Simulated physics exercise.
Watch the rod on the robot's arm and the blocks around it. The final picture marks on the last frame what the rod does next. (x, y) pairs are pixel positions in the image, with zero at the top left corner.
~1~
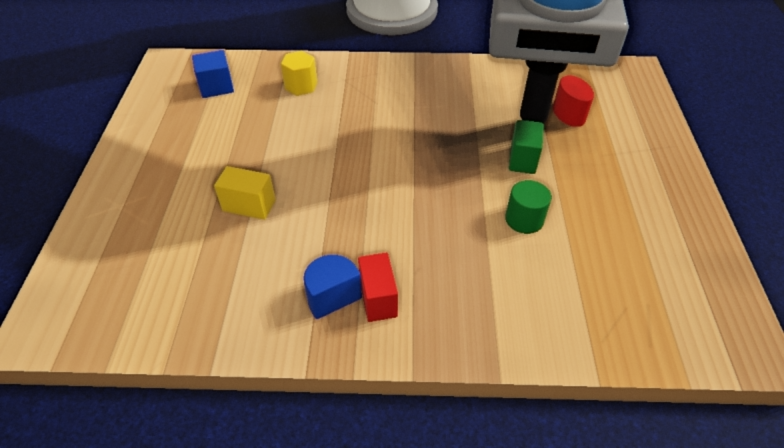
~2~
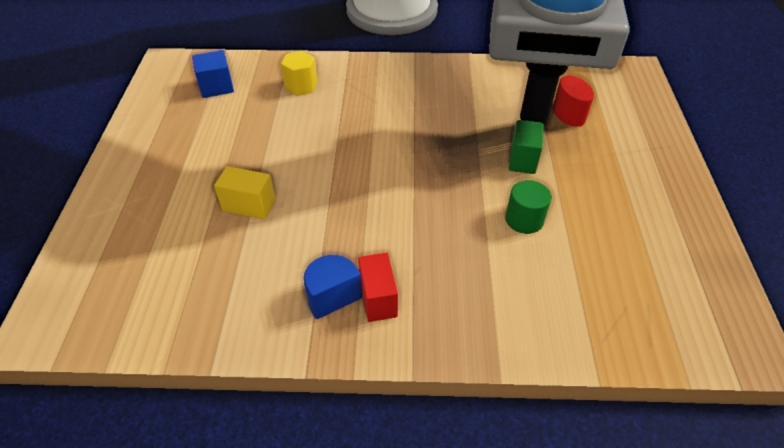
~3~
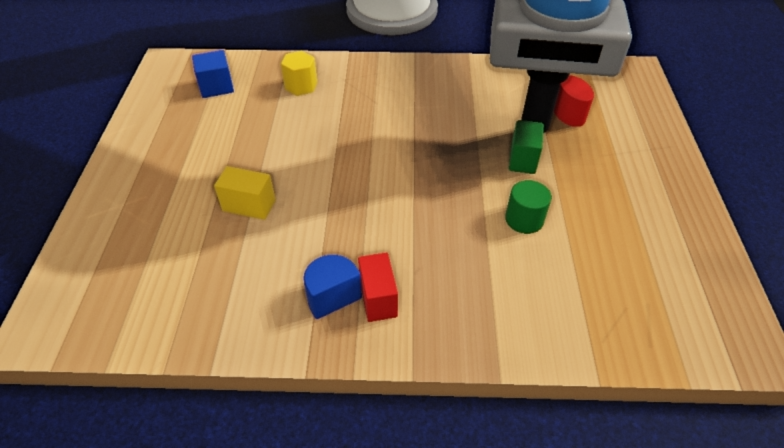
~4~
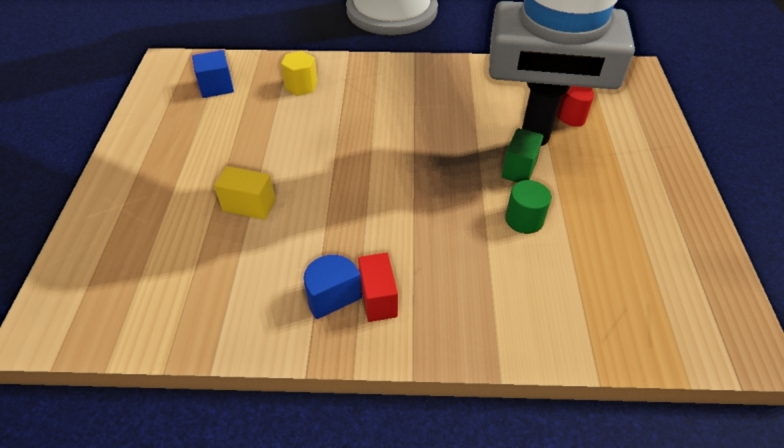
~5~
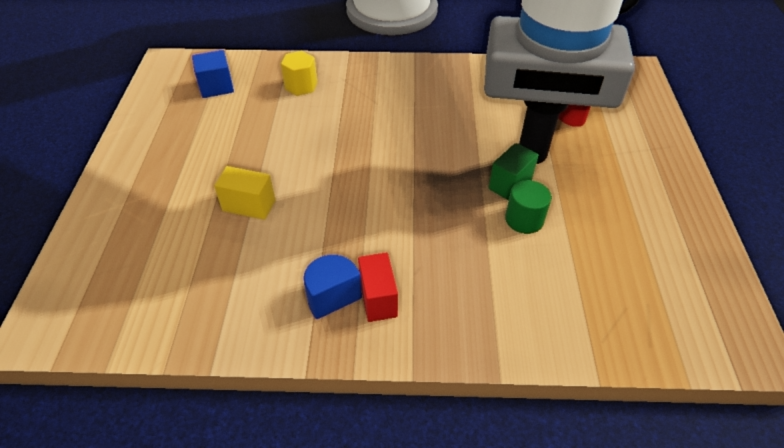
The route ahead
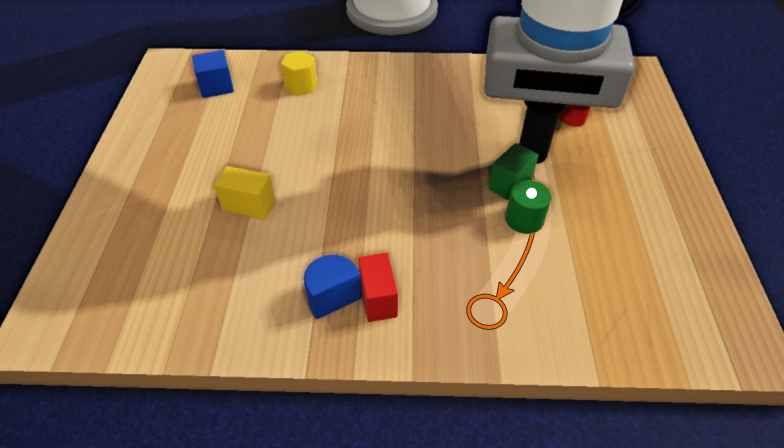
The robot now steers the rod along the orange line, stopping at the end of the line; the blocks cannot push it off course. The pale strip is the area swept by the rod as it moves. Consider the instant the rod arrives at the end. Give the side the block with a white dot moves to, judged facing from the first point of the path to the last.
Goes right.
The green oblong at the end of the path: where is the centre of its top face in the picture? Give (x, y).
The middle of the upper face of the green oblong will lie at about (502, 175) in the picture.
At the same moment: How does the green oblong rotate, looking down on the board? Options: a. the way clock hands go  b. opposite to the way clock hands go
Option a.
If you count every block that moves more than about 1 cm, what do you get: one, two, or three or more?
Number moved: 2.
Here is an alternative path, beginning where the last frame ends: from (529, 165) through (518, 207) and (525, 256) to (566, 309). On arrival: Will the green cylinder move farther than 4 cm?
It seems so.
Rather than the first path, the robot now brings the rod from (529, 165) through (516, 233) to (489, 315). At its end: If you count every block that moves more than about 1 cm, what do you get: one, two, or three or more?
The answer is two blocks, counting only moves over 1 cm.
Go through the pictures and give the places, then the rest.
The first picture shows rod tip at (533, 117); block tops, red oblong at (378, 274); green oblong at (529, 133); green cylinder at (532, 193).
The second picture shows rod at (534, 120); blocks unchanged.
The third picture shows rod at (534, 127); blocks unchanged.
The fourth picture shows rod at (535, 139); green oblong at (525, 142).
The fifth picture shows rod at (532, 156); red oblong at (378, 274); green oblong at (516, 158); green cylinder at (532, 193).
Path on the board, from (529, 165) by way of (535, 211) and (522, 262) to (487, 311); the dot is on the green cylinder.
What follows on the original path. One third of the way, rod at (538, 202); green oblong at (502, 175), turned 50° clockwise; green cylinder at (527, 209).
Two thirds of the way, rod at (525, 253); green oblong at (502, 175), turned 50° clockwise; green cylinder at (496, 251).
At the end, rod at (489, 303); red oblong in place; green oblong at (502, 175), turned 50° clockwise; green cylinder at (452, 274).
